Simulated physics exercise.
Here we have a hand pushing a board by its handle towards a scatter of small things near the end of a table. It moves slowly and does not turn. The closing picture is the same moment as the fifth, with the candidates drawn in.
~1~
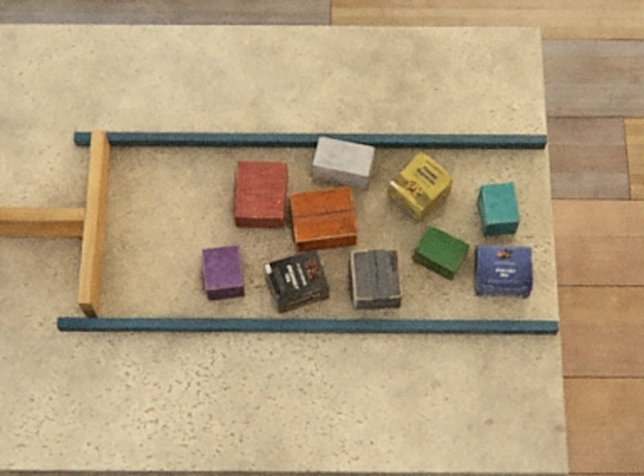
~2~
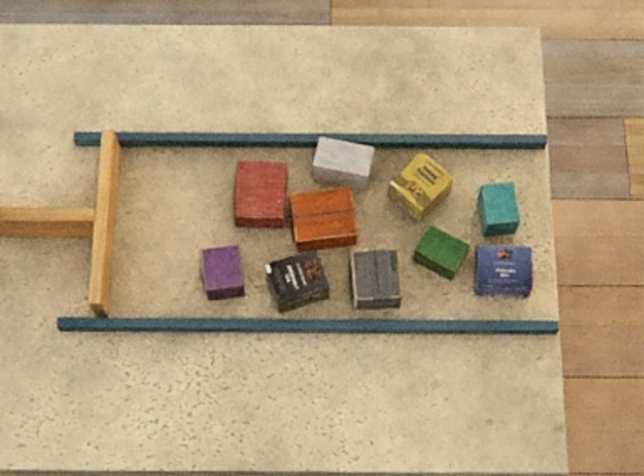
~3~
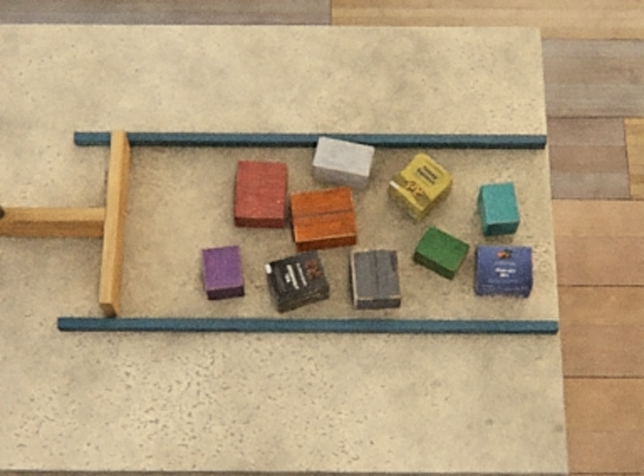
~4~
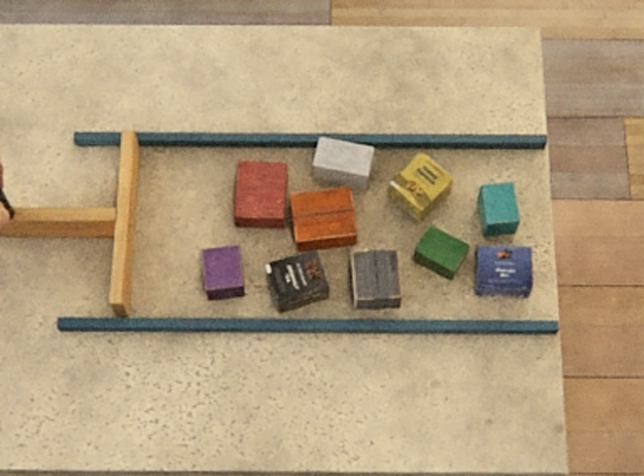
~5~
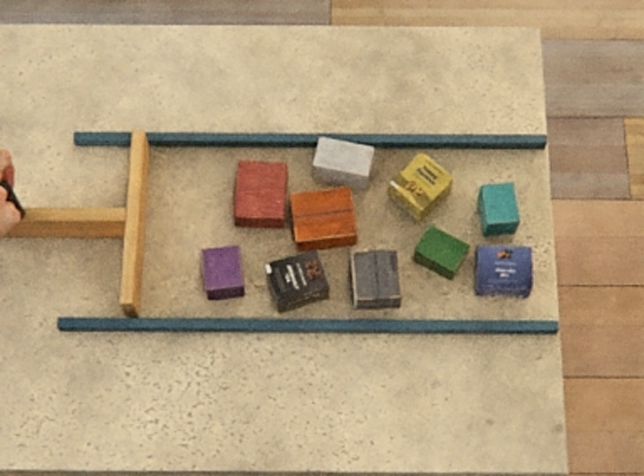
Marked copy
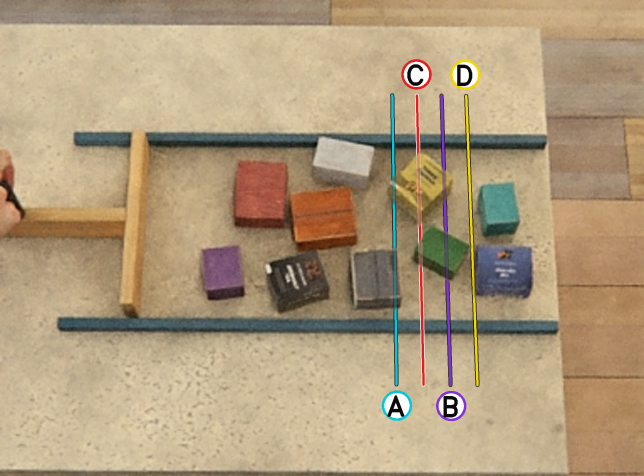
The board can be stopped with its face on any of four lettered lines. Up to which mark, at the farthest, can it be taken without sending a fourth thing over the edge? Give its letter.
C.
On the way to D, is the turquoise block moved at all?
Yes.
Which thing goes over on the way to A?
The blue packet goes over.
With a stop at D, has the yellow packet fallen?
Yes.
On the copy, A at (394, 233); B at (446, 234); C at (420, 234); D at (472, 234).
On C. First, board (235, 215); black box (311, 285); purple block (261, 274).
Then, board (337, 216); blue packet (520, 279); turquoise block (511, 212).
Finally, board (417, 216); turquoise block over the edge; blue packet over the edge; two fallen.
By contrast, A is within the limit but short; B drops five; D drops five.
